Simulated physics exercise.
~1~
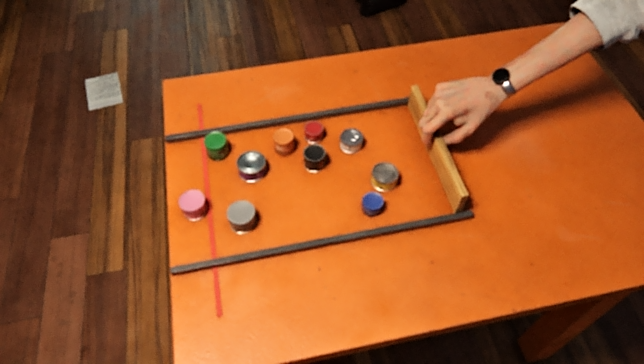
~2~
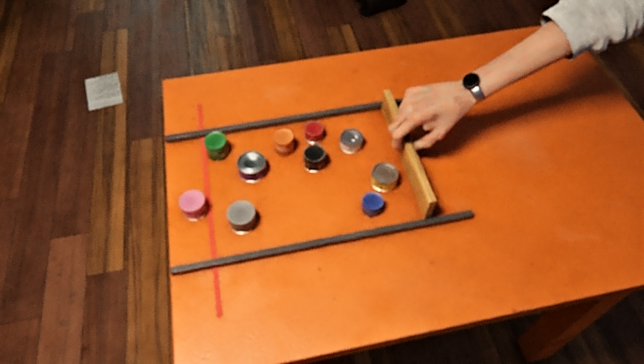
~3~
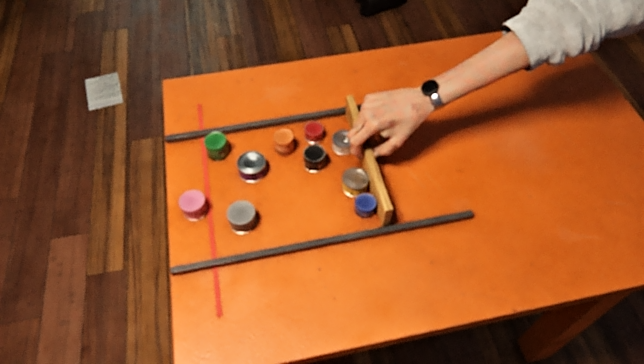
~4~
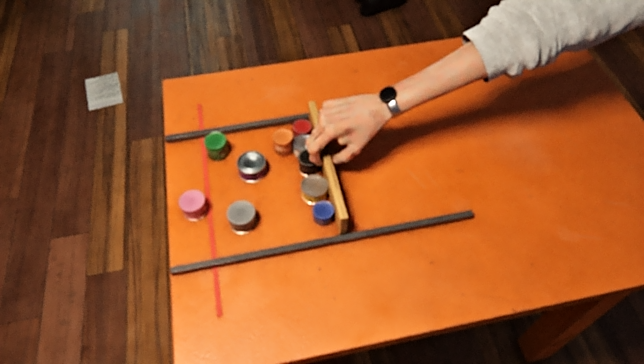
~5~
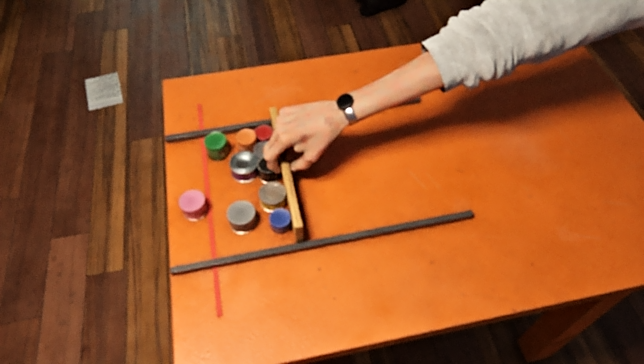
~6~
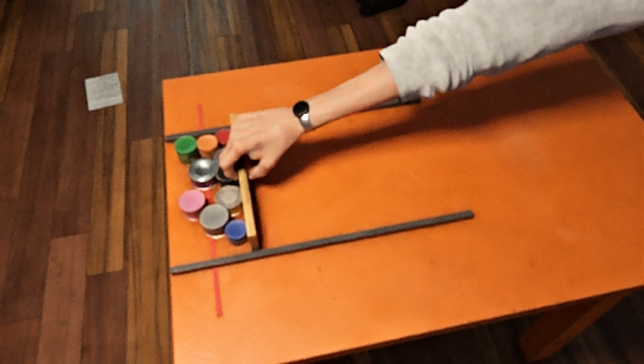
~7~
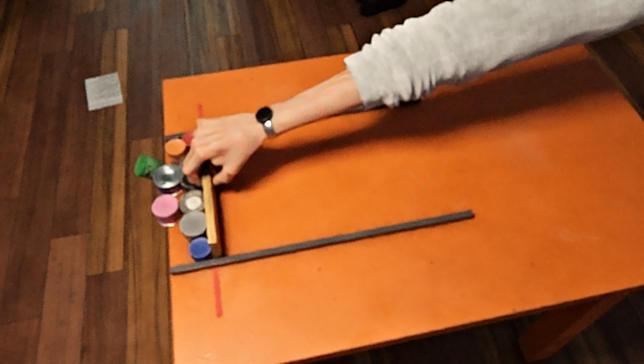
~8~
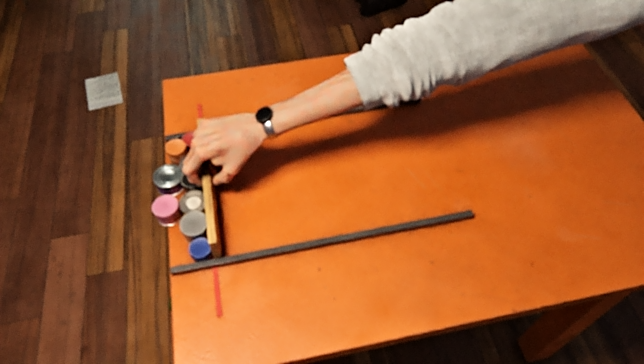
A hand wearing a dark watch pushes an upright wooden board leftward across an orange table, seen from above at an angle on a dark plank floor. Small pots and tins in green, pink, blue, red, orange, black and silver sit scattered between two dark rails, near a red tape line on the left. The board gathers the right-hand pieces first, then packs them against those farther left. As the crowded cluster reaches the left edge, the green tub tips off and drops from view. The board stops near the tape, leaving the others bunched along the edge, some overhanging.
